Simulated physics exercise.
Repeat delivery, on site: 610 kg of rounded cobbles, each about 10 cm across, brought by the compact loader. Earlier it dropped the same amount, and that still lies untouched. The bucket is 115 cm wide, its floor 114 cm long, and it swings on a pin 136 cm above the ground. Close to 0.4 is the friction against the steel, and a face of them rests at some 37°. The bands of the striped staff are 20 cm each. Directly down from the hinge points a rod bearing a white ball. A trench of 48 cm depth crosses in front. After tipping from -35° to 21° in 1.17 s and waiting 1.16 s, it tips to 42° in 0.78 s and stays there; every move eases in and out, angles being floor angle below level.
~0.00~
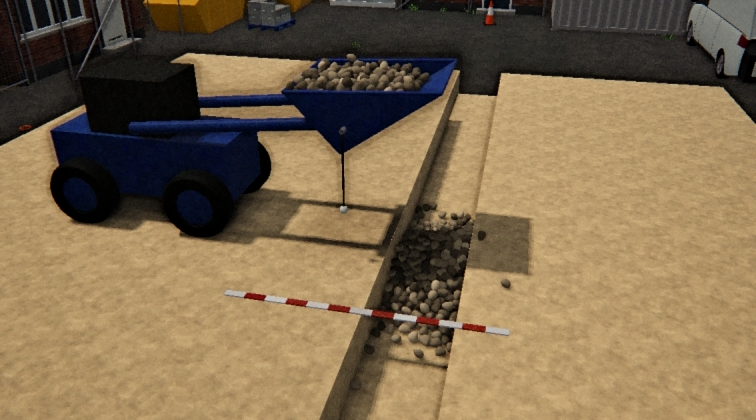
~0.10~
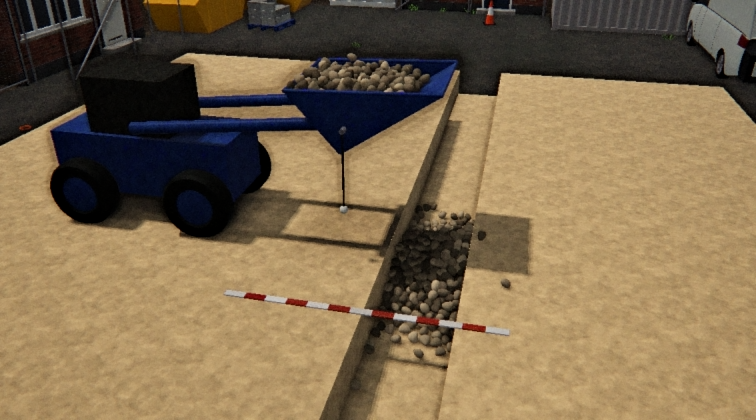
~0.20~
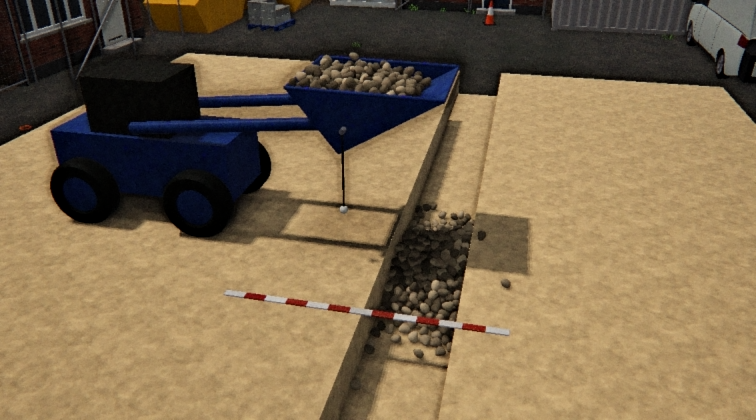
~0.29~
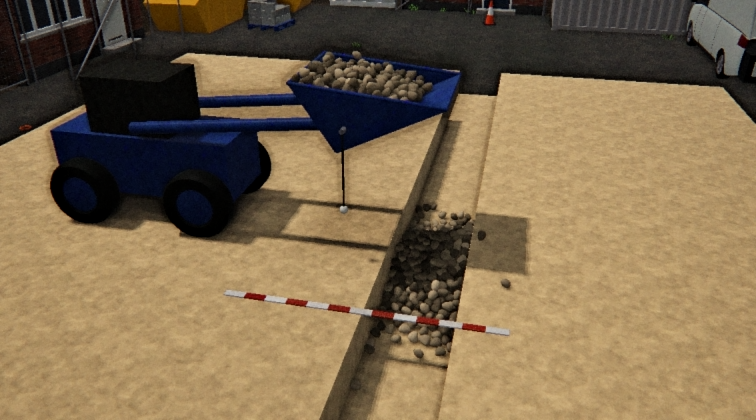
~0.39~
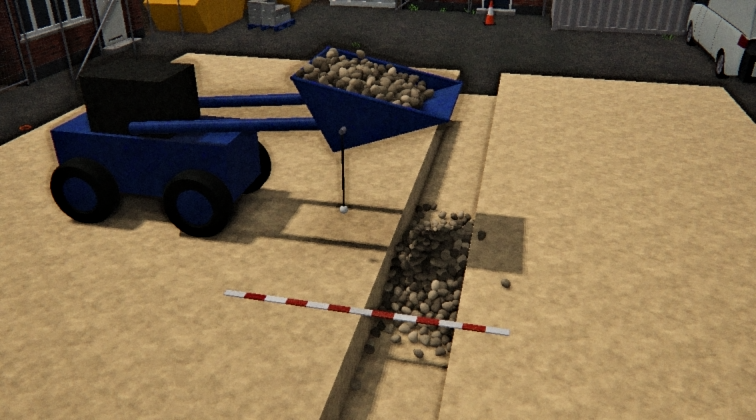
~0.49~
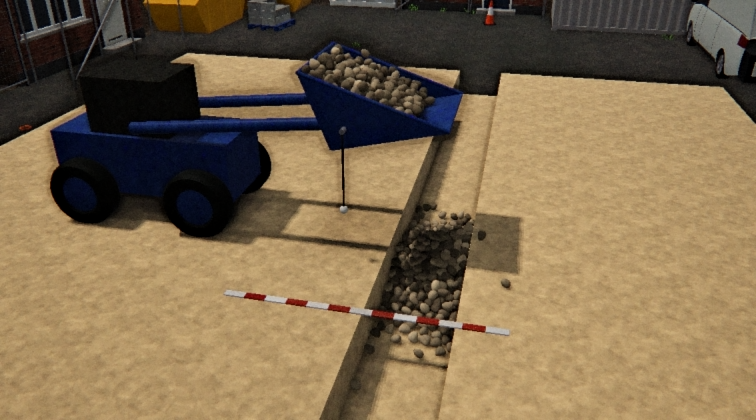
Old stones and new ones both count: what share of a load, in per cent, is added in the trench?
I would say about 52 percent.
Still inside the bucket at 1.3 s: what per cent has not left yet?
It holds some 95 per cent.
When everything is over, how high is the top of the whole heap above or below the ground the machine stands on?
I'd say close to 26 cm above the ground.
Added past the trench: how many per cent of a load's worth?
50 %.
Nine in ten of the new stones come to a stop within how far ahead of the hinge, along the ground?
I'd say close to 190 centimetres ahead of it.
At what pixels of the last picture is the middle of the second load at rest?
I'd point to about (467, 237).
After 0.9 s the floor is at 12°; in per cent of one load, 100 in the bucket, 99 in the trench; the foremost stones are at (472, 258).
After 1.3 s the floor is at 21°; in per cent of one load, 93 in the bucket, 106 in the trench; the foremost stones are at (473, 250).
After 3.6 s the floor is at 42°; in per cent of one load, 0 in the bucket, 151 in the trench, 48 past the trench; the foremost stones are at (622, 264).
After 6.4 s the floor is at 42°; in per cent of one load, 0 in the bucket, 151 in the trench, 48 past the trench; the foremost stones are at (622, 264). Net gain in the trench, 52.
